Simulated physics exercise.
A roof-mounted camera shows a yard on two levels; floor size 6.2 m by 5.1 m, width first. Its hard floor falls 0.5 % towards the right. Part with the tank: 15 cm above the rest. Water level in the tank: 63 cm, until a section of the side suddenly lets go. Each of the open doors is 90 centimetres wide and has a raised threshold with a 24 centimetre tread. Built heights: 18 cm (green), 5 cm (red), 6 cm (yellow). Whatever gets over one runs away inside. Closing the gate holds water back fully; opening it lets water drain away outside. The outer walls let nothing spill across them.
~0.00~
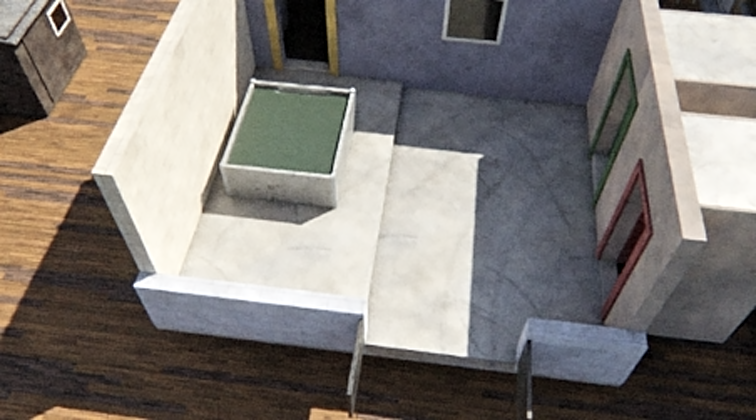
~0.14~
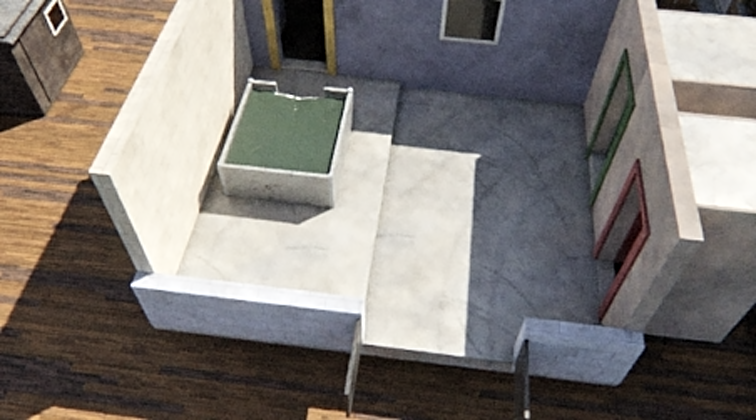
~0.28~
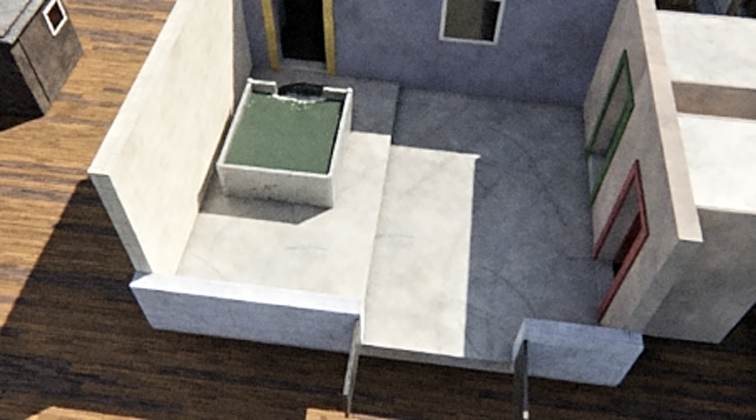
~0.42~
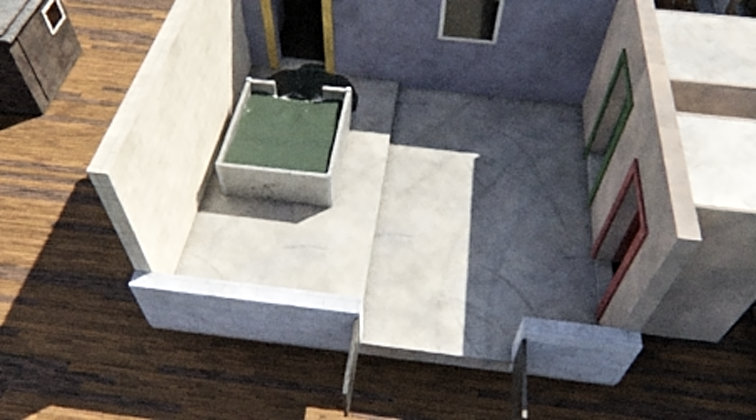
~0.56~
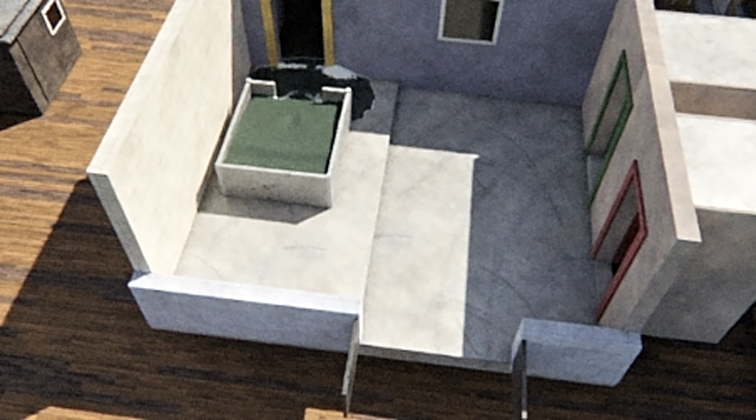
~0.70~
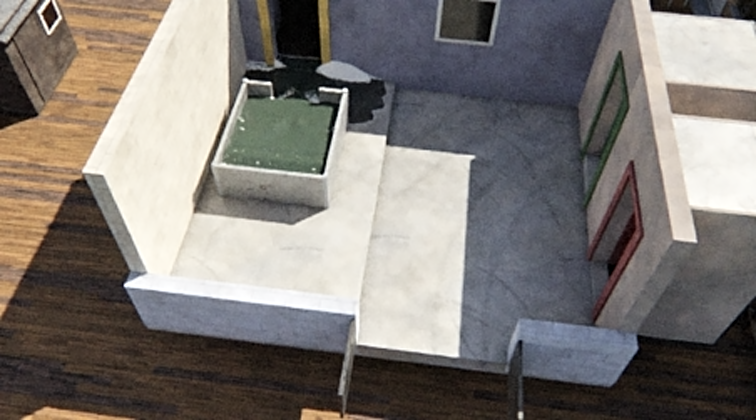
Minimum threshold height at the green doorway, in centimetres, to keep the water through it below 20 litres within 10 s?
4.5 cm.
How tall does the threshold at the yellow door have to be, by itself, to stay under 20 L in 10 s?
Yellow door, minimum about 36 cm.
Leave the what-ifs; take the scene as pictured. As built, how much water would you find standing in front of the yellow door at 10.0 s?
Depth: Near 9.0 cm.
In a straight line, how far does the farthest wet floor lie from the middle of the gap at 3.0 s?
Around 5.0 m out.
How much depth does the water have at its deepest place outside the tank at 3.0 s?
It gets to close to 24 centimetres there.
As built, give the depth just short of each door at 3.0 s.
Depths in cm: Green 5, red 0, yellow 22.
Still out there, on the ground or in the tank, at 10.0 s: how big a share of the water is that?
Close to 60 per cent is still present.
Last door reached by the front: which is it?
Answer: The red door.
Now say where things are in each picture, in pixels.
The tank at (291, 130) is whole and still, 63 cm deep; the green door at (609, 138) is dry, in the first picture.
The gap is on the far side, the front 0.3 m out at a hidden place; the back of the tank holds 63 cm, in the second picture.
Water pours out on the far side and has run 0.8 m, to a hidden place; about 10 cm deep outside, 63 cm at the back, in the third picture.
Water pours out on the far side and has run 1.3 m, to (313, 66); about 7 cm deep outside, 63 cm at the back, in the fourth picture.
The front is at (292, 60), 1.4 m from the gap on the far side; 2.4 m2 of floor is wet, 60 cm left at the back, in the fifth picture.
The front is at (381, 82), 1.5 m from the gap on the far side; 2.7 m2 of floor is wet, 53 cm left at the back; 3.9 m in a straight line remain to the green door at (601, 140), in the sixth picture.
After 1.4 s water covers 15 % of the floor, deepest (36 cm) near (293, 114); it has not reached the green door.
After 3.0 s water covers 40 % of the floor, deepest (24 cm) near (295, 72); 5 cm at the green door, 0 litres in over its 18 cm threshold.
After 10.0 s water covers 80 % of the floor, deepest (10 cm) near (305, 73); 5 cm at the green door, 0 litres in over its 18 cm threshold.
At the green door as built, the water arrived by 3.0 s and peaked near 10 cm at 3.6 s.
With a threshold of 3.5 cm, 37 litres would have come in within the 10 s; with 6 cm, 9 litres. So under 20 litres takes about 4.5 cm.
